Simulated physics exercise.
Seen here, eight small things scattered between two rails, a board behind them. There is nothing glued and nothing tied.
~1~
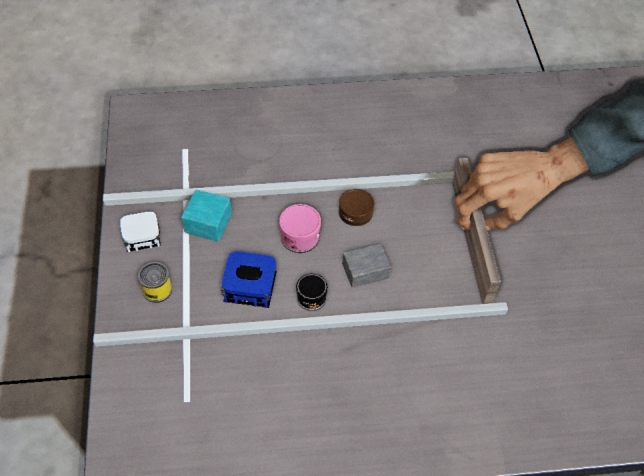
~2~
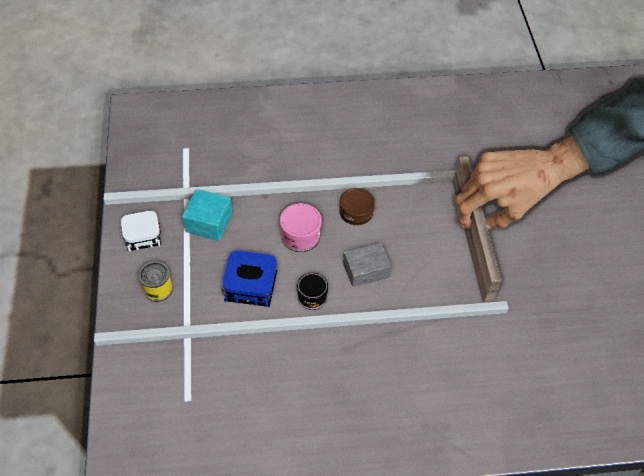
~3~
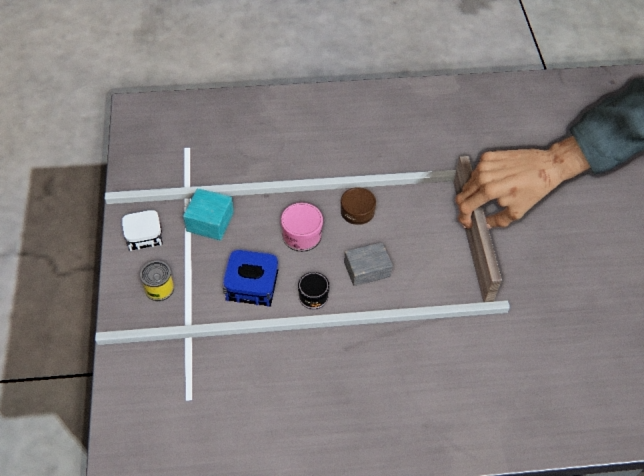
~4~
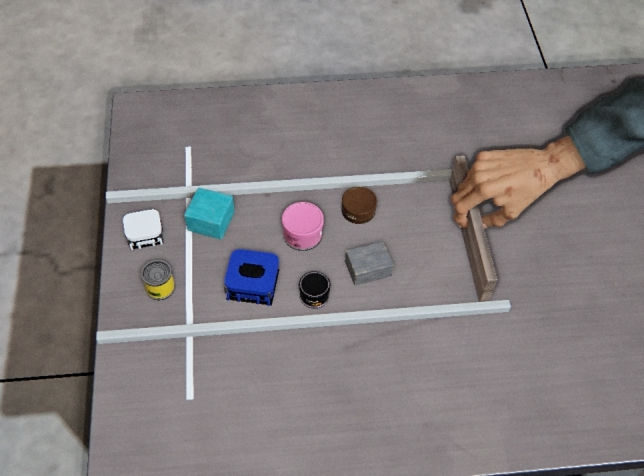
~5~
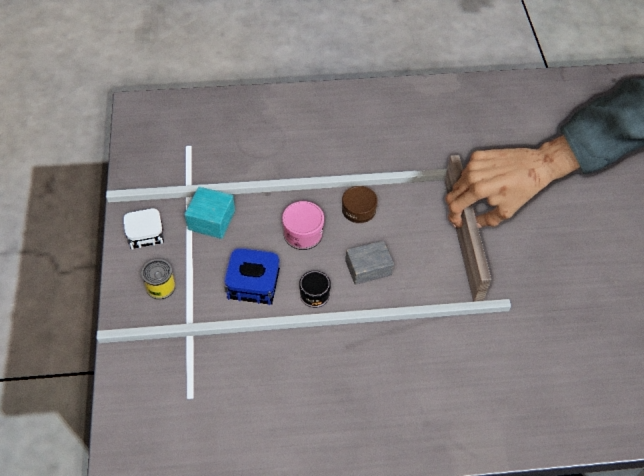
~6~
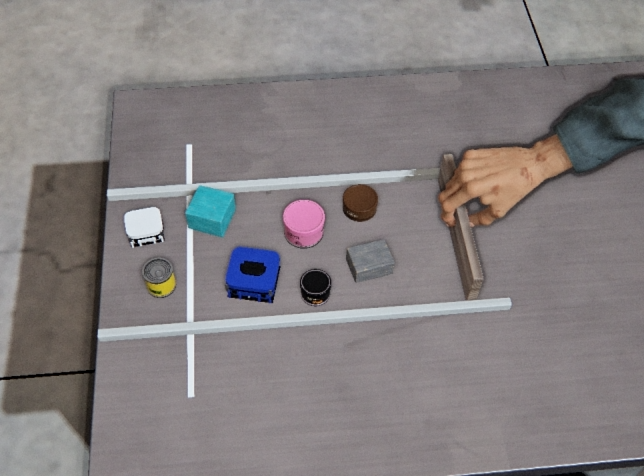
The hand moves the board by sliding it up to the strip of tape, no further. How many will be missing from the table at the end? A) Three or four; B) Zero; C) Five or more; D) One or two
Option D: One or two.
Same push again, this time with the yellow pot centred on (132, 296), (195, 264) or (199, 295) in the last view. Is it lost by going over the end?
Taking the spots in turn, it gets knocked off, then gets knocked off, then gets knocked off.
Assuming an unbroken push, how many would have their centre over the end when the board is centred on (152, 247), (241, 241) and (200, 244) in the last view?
Respectively, 4, 0 and 1.
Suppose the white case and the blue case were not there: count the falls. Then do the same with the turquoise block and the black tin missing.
Well, the first time you'd get 0, and the next time 1.
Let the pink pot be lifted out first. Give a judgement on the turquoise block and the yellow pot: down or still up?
The turquoise block stays up top while the yellow pot ends up below.
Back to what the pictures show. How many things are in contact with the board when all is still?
The count in contact is 4.
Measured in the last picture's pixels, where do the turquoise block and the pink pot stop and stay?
First object about (136, 214); second object about (168, 238).
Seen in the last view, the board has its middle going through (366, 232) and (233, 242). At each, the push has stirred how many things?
Tally: 2; 8.
Early on, none off yet; white case at rest near (145, 228); yellow pot at rest near (160, 278); turquoise block at rest near (211, 211).
A while later, none off yet; white case at rest near (144, 228); yellow pot travelled about its own width near (133, 281); turquoise block travelled about its own width near (181, 212).
Finally, the number that fall off is one or two; lost, yellow pot.
